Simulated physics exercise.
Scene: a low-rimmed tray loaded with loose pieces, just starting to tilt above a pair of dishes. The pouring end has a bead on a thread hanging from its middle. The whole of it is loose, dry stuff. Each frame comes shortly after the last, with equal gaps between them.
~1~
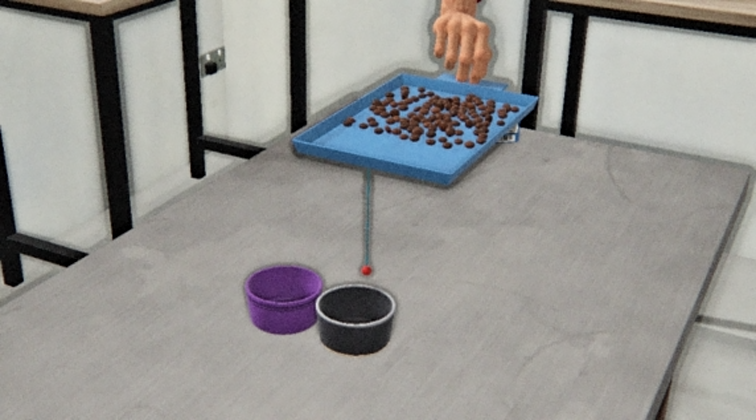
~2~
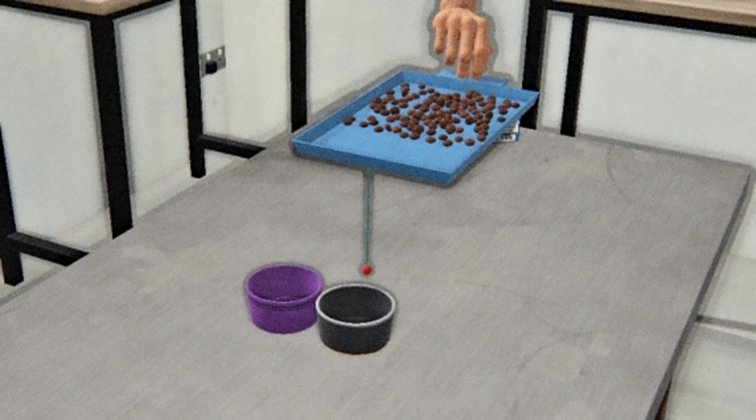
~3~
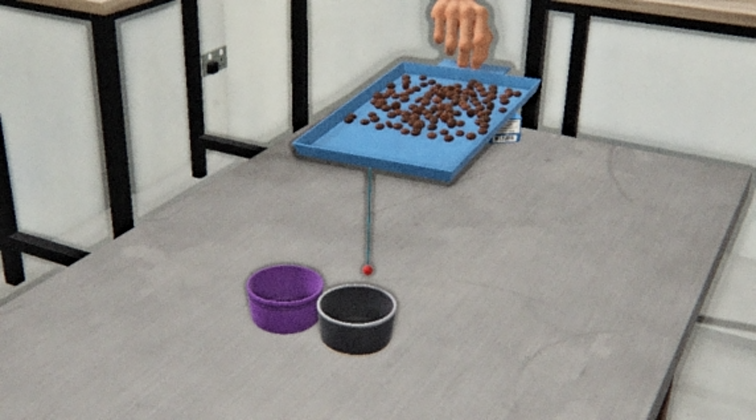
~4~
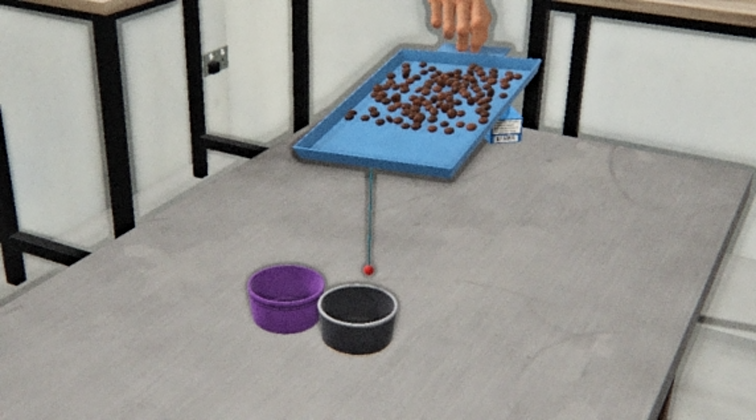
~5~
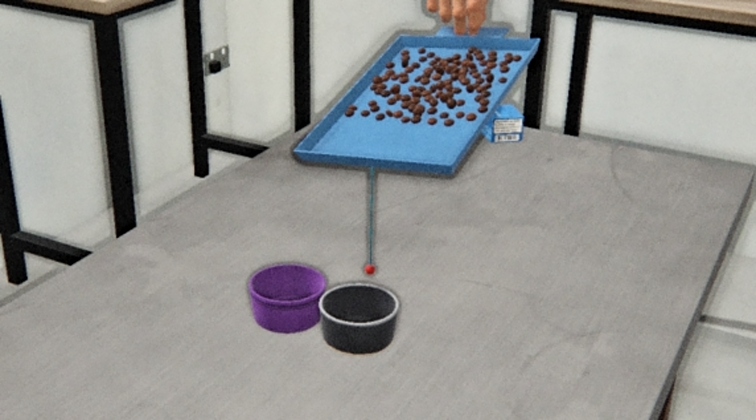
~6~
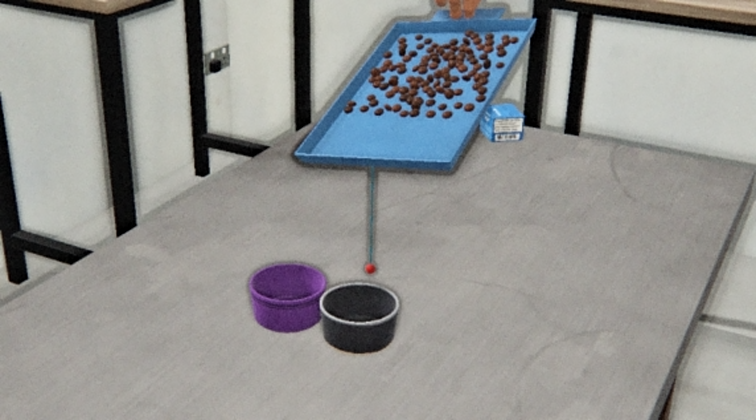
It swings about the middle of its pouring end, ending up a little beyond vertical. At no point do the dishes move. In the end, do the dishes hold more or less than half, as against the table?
They hold more than half.
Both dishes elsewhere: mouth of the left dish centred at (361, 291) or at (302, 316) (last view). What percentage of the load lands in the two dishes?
About 0 and 0 per cent respectively.
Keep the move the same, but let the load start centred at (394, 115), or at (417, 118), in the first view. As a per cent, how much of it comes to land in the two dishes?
It comes to about 60 per cent the first time and about 60 per cent the second.
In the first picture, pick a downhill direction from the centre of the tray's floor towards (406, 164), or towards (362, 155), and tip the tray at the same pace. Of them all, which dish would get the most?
Rightward dish at the first place, Leftward dish at the second.
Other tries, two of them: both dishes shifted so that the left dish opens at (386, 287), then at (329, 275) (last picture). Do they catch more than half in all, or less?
In the first position shy of half, in the second shy of half.
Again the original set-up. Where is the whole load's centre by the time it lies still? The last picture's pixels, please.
Somewhere around (283, 307) in the final view.
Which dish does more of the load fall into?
The one to the left.
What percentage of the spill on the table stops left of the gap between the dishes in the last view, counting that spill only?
Close to 70 in a hundred.
Shortly afterwards, tray tipped steeply; the bulk on the tray; near a quarter in the air.
Next, tray tipped past a quarter turn; only a few in the right dish; near two thirds in the left dish; near a quarter outside both; a little in the air.
Some moments later, tray tipped past a quarter turn; only a few in the right dish; near two thirds in the left dish; near a third outside both.
In the end, tray tipped past a quarter turn; only a few in the right dish; near two thirds in the left dish; near a third outside both.
